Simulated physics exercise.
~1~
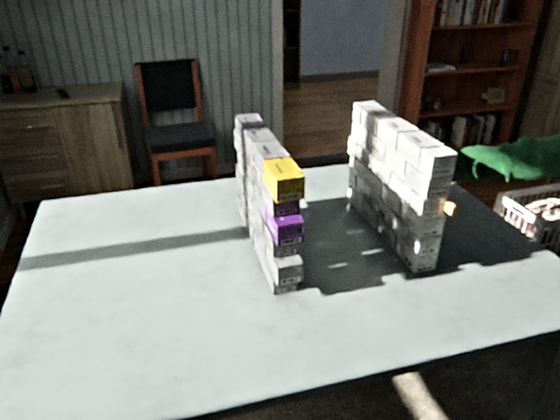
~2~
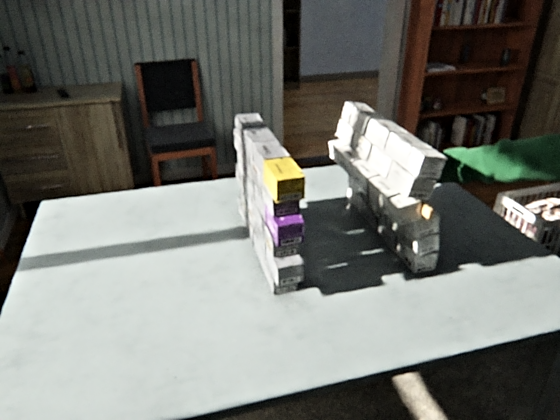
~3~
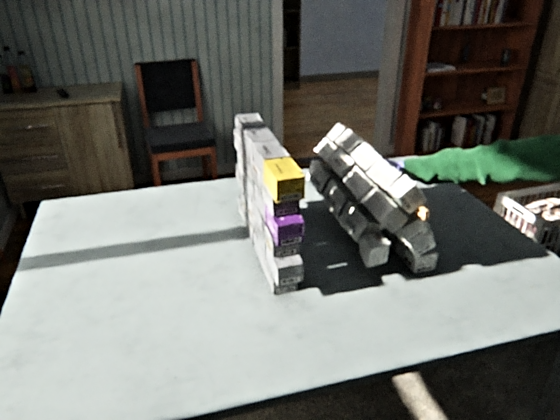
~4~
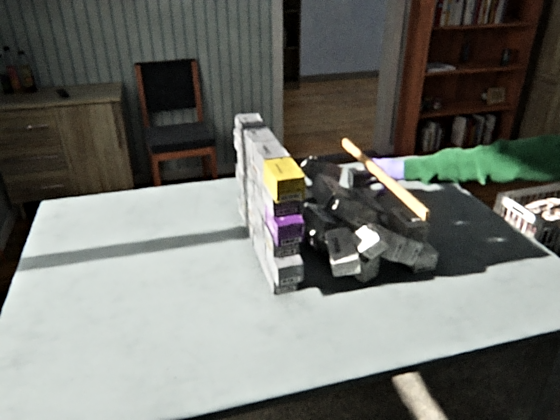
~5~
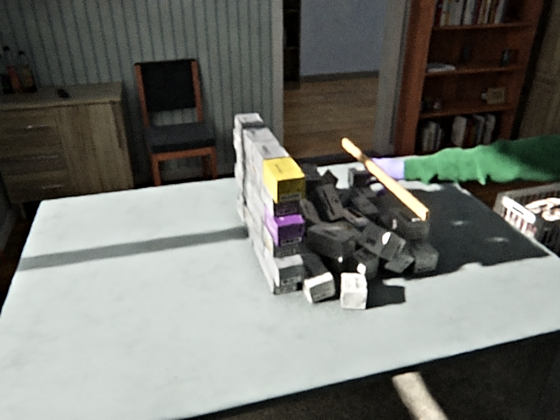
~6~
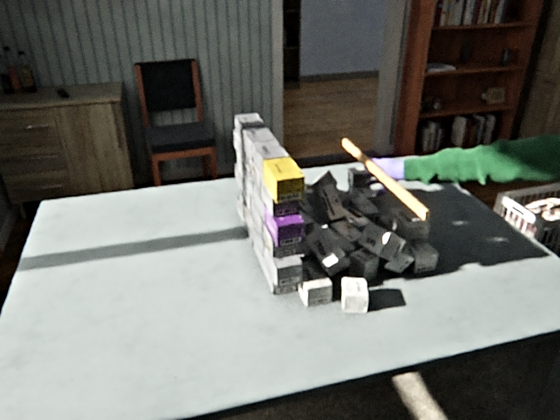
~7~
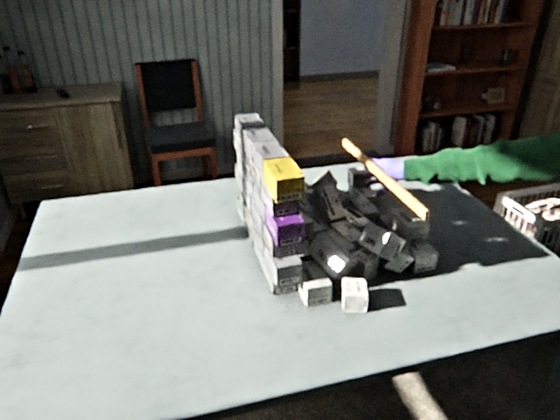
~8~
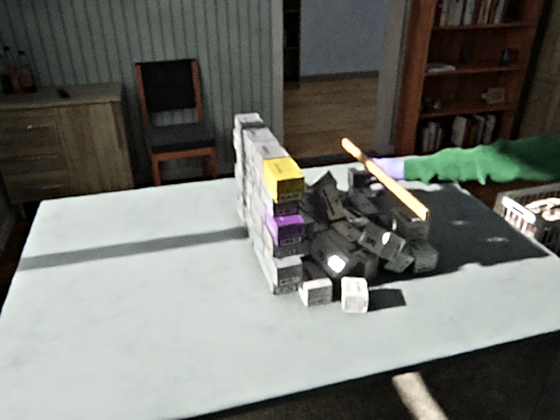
On a pale tabletop, a batten topples a wall of pale packets into a heap against a second wall, which stays standing.
